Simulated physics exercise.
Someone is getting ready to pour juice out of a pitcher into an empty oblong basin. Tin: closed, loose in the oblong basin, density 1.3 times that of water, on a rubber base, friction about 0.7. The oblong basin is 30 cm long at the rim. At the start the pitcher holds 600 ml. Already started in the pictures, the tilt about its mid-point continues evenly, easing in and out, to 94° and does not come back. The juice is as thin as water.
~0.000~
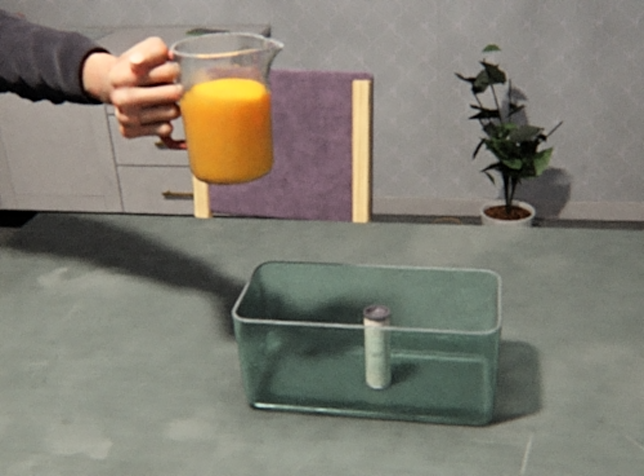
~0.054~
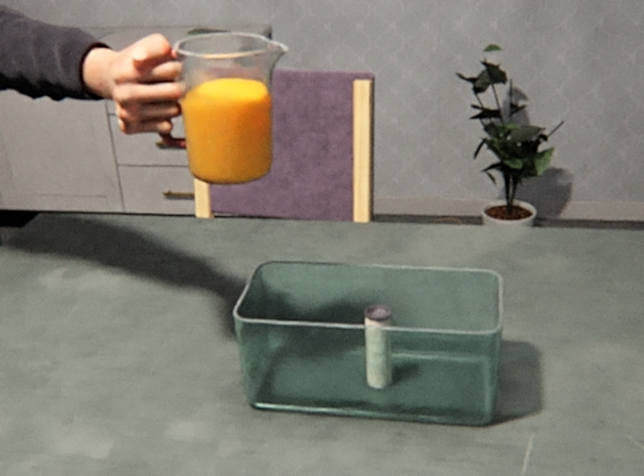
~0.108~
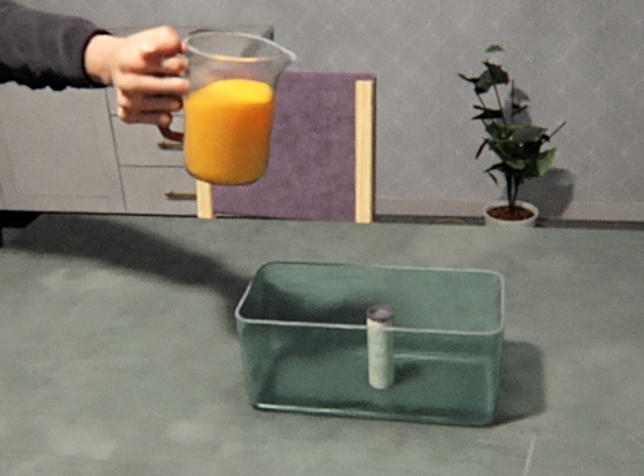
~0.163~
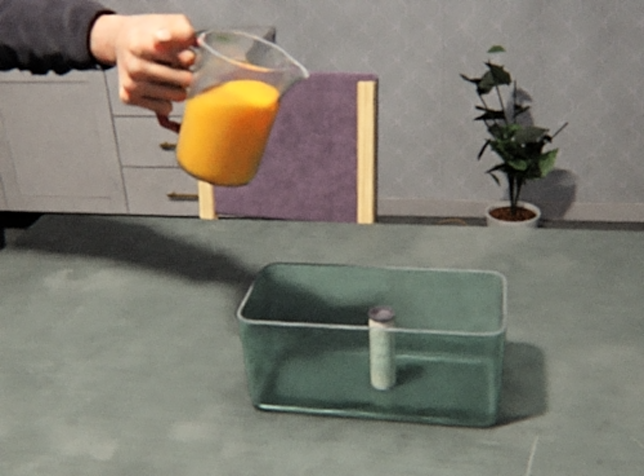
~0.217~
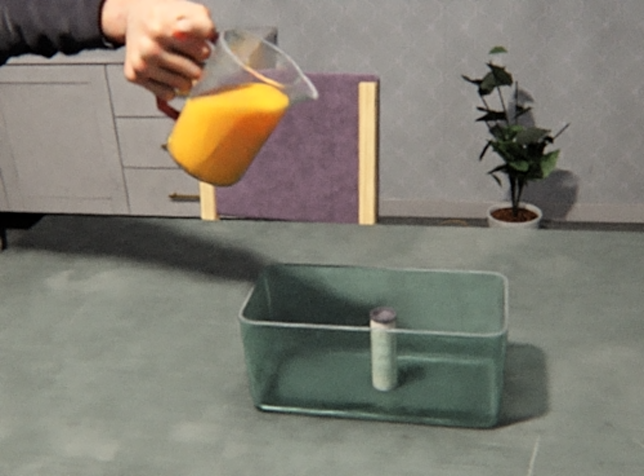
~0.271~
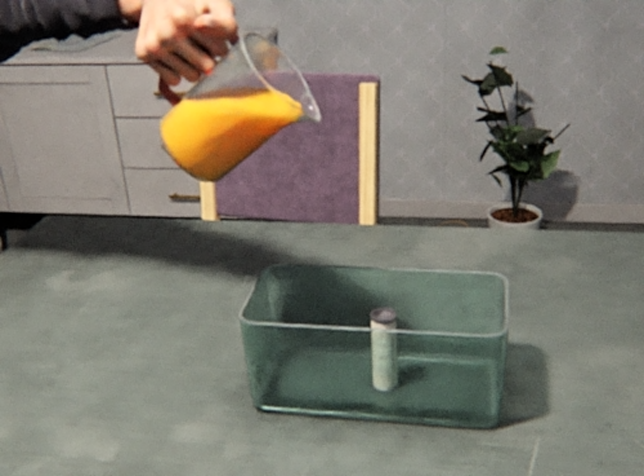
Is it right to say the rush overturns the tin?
Wrong.
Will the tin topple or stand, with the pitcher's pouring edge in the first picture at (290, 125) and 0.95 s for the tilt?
Then the tin comes down.
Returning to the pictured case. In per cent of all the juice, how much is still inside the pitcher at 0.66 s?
36 %.
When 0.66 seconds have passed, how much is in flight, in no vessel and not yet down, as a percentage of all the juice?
I'd say some 32 per cent is in the air.
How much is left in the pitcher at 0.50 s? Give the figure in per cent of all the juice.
Some 74 per cent.
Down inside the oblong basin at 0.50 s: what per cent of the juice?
Some 2 per cent.
By 0.50 s the tilt is 93° and 73 per cent is still to pour; the tin stands where it began.
By 0.66 s the tilt is 94° and 37 per cent is still to pour; the tin stands where it began.
By 0.83 s the tilt is 94° and 17 per cent is still to pour; the tin stands where it began.
By 1.02 s the tilt is 94° and 8 per cent is still to pour; the tin stands where it began.
At rest the tin stands where it began.
